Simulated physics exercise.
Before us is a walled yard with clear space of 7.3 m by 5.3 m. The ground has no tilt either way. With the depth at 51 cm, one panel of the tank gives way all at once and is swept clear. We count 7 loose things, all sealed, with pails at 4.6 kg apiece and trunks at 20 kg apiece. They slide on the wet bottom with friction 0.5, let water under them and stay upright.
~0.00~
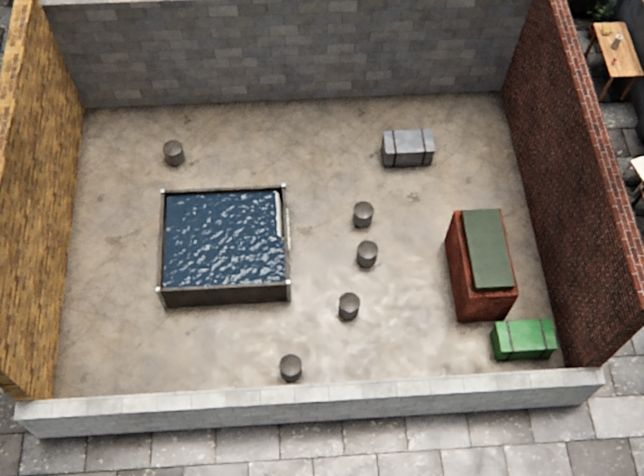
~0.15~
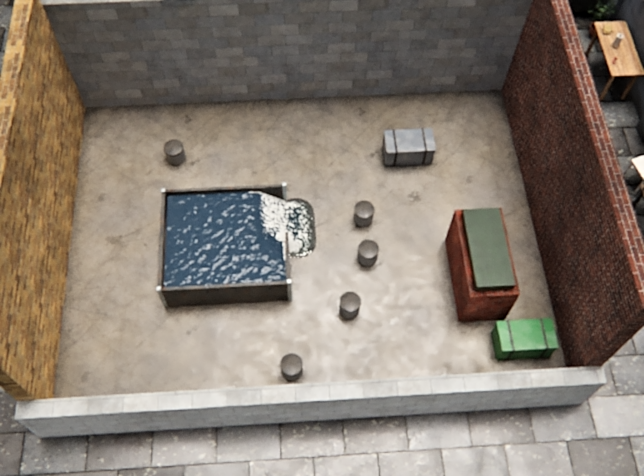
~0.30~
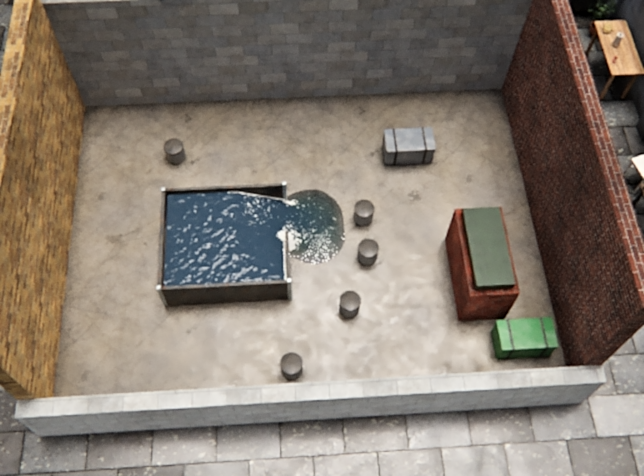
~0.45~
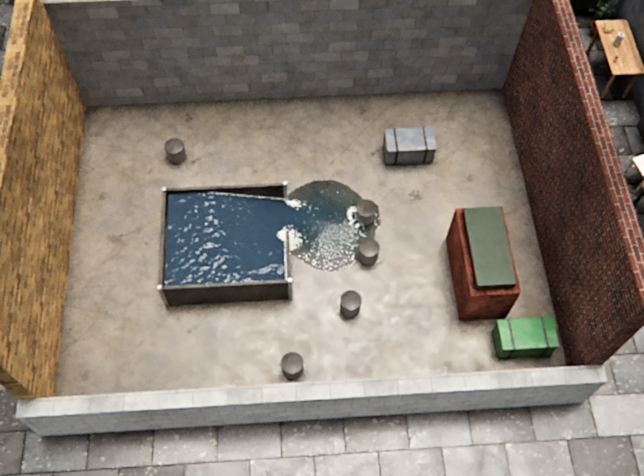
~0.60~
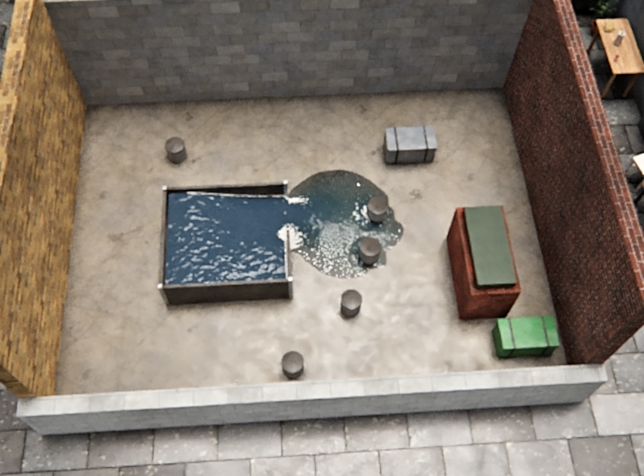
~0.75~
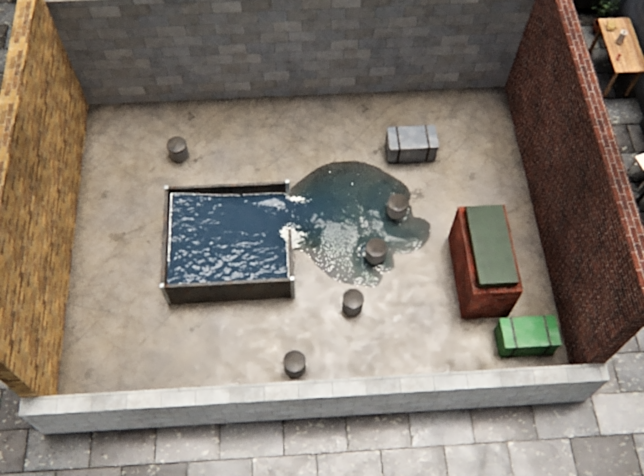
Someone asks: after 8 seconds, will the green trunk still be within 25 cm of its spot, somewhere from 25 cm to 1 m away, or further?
Further than 1 m.
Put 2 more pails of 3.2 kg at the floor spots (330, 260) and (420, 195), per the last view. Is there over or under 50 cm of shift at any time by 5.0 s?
Respectively: Inside the limit and outside the limit.
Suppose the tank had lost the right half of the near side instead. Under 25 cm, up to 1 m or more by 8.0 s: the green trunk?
So, for the green trunk: It is carried a long way.
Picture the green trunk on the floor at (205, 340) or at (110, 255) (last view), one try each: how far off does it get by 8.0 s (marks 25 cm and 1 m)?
From the first place it is barely disturbed; from the second it is barely disturbed.
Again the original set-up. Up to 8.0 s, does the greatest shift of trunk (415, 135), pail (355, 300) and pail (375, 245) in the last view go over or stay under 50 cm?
Results in listed order: Exceeds / falls short / exceeds.
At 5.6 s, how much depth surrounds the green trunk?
I'd say around 8 cm.
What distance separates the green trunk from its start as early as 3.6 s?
It has shifted about 0 cm.
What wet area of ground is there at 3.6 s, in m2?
Roughly 20 m2 of it is wet.
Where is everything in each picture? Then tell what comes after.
The first frame shows the green trunk at (527, 335) rests on the ground; water covers 2.7 m2; 0 of 7 have shifted.
The second frame shows the green trunk at (527, 334) rests on the ground; water covers 3.2 m2; 0 of 7 have shifted.
The third frame shows the green trunk at (527, 333), on the bottom; 3.7 m2 under water; 0 of 7 have shifted.
The fourth frame shows the green trunk at (528, 333) rests on the ground; 4.4 m2 under water; 0 of 7 have shifted.
The fifth frame shows the green trunk at (529, 332) rests on the ground; water covers 5.1 m2; 1 of 7 have shifted.
The sixth frame shows the green trunk at (530, 331) rests on the ground; water covers 5.9 m2; 2 of 7 have shifted.
After 1.6 s the green trunk is near (530, 331), 0.0 m from its start, aground; 0 afloat.
After 3.6 s the green trunk is near (530, 331), 0.0 m from its start, aground; 3 afloat.
After 5.6 s the green trunk is near (504, 334), 0.4 m from its start, afloat; 4 afloat.
After 8.0 s the green trunk is near (423, 340), 1.5 m from its start, afloat; 4 afloat.
